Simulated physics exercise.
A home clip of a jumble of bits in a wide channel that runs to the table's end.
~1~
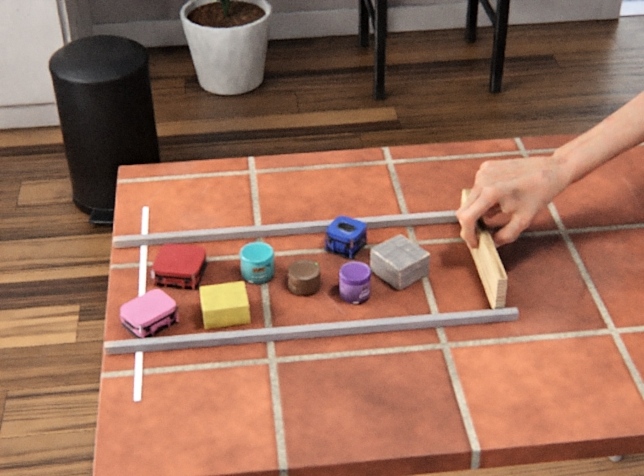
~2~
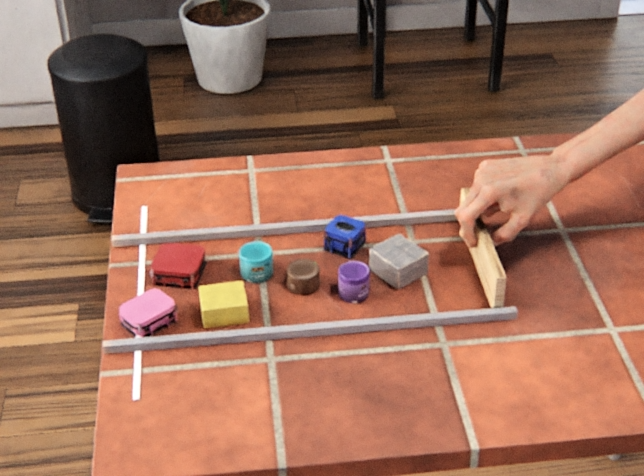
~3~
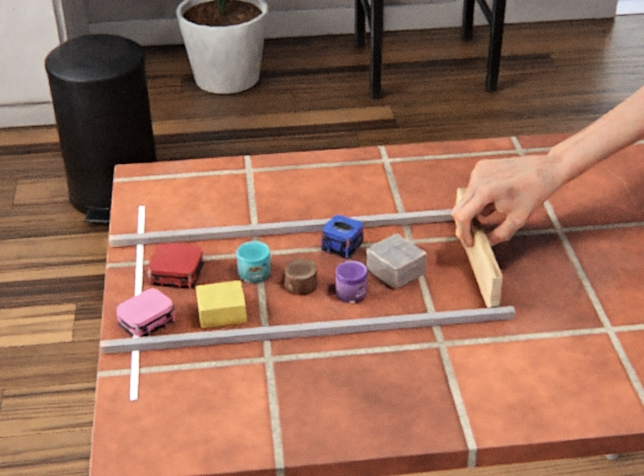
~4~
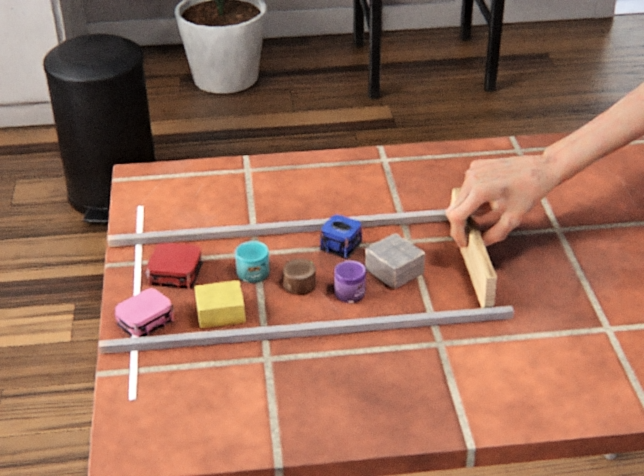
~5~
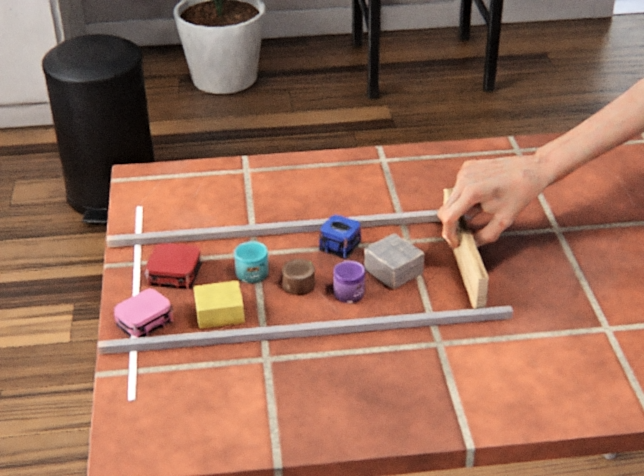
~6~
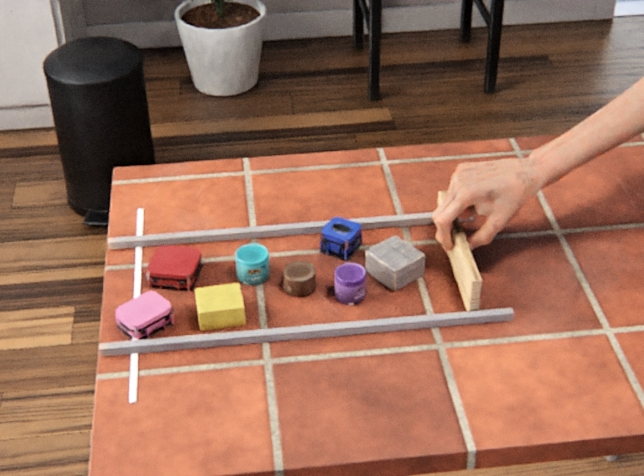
A hand gripped a wooden board at the right of a wide channel on a tiled table and slid it slightly left, while the colorful jumble of small cases, tubs and blocks stayed still.
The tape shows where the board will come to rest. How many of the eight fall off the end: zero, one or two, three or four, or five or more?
The number that fall off is five or more.
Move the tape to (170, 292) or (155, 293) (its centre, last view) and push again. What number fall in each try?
Try by try, 2 and 4.
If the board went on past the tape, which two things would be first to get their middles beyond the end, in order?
In order: The red case, the pink case.
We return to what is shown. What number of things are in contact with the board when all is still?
In contact: 3.
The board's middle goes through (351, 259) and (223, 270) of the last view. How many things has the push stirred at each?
By then 4, and 8.
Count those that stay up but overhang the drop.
The number is 2.
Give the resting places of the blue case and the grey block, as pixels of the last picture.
The blue case at (115, 253), the grey block at (114, 280).
Soon after, none off yet; pink case at rest near (145, 317); red case at rest near (175, 269); yellow block at rest near (220, 307).
Then, none off yet; pink case moving near (138, 319); red case at rest near (173, 269); yellow block moved a little near (197, 314).
Further on, none off yet; pink case moved about its own width near (97, 331); red case tipped well over near (90, 272); yellow block moved well along near (141, 319).
At rest, the number that fall off is five or more; fallen, brown lid, turquoise tub, yellow block, red case and pink case.
